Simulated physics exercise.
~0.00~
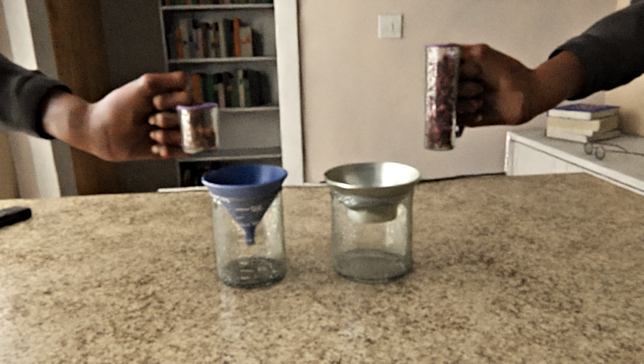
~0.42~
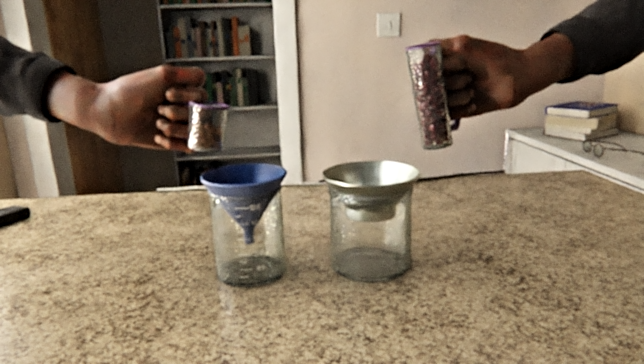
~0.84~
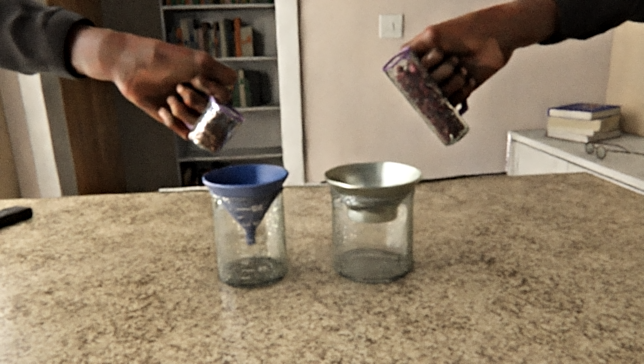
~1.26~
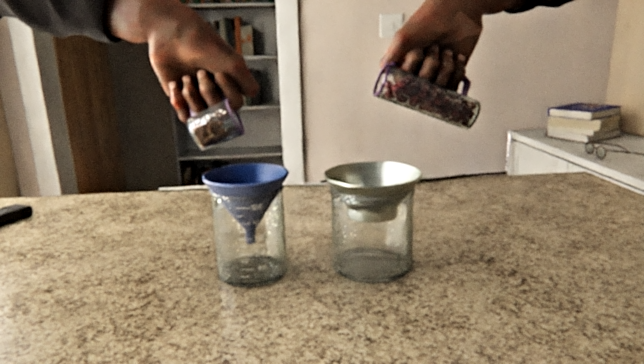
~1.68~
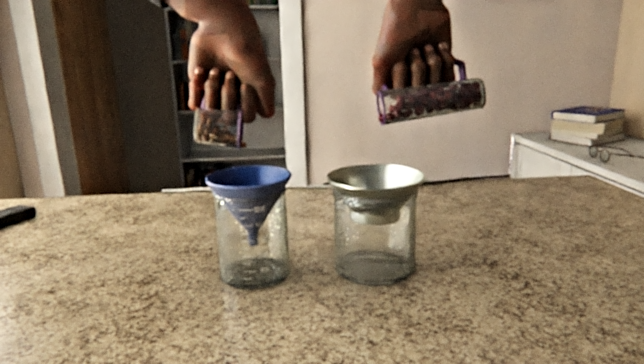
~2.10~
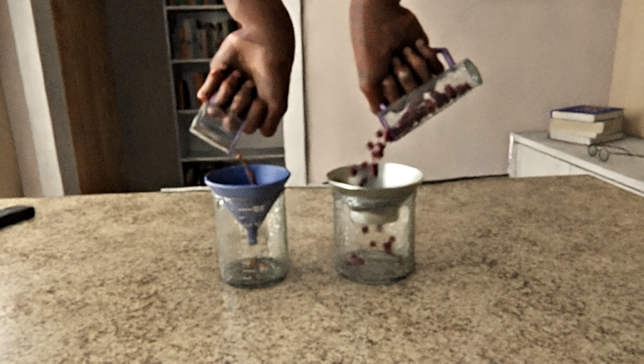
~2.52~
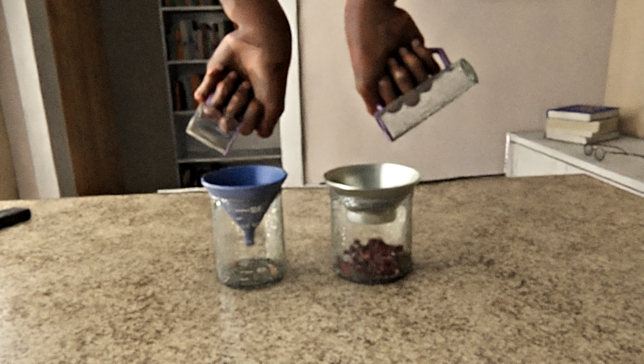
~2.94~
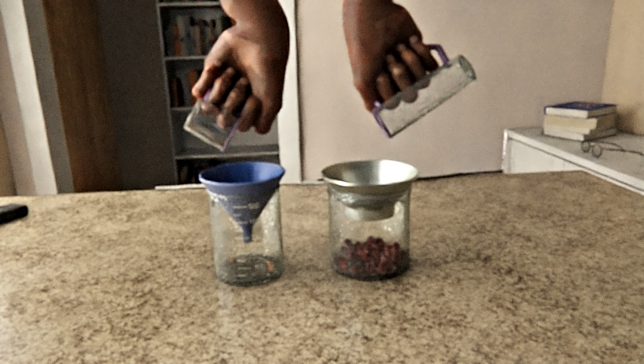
Dry loose pieces tipping from two hand-held cups into funnels, mostly staying in the blue left one, all reaching the right jar.
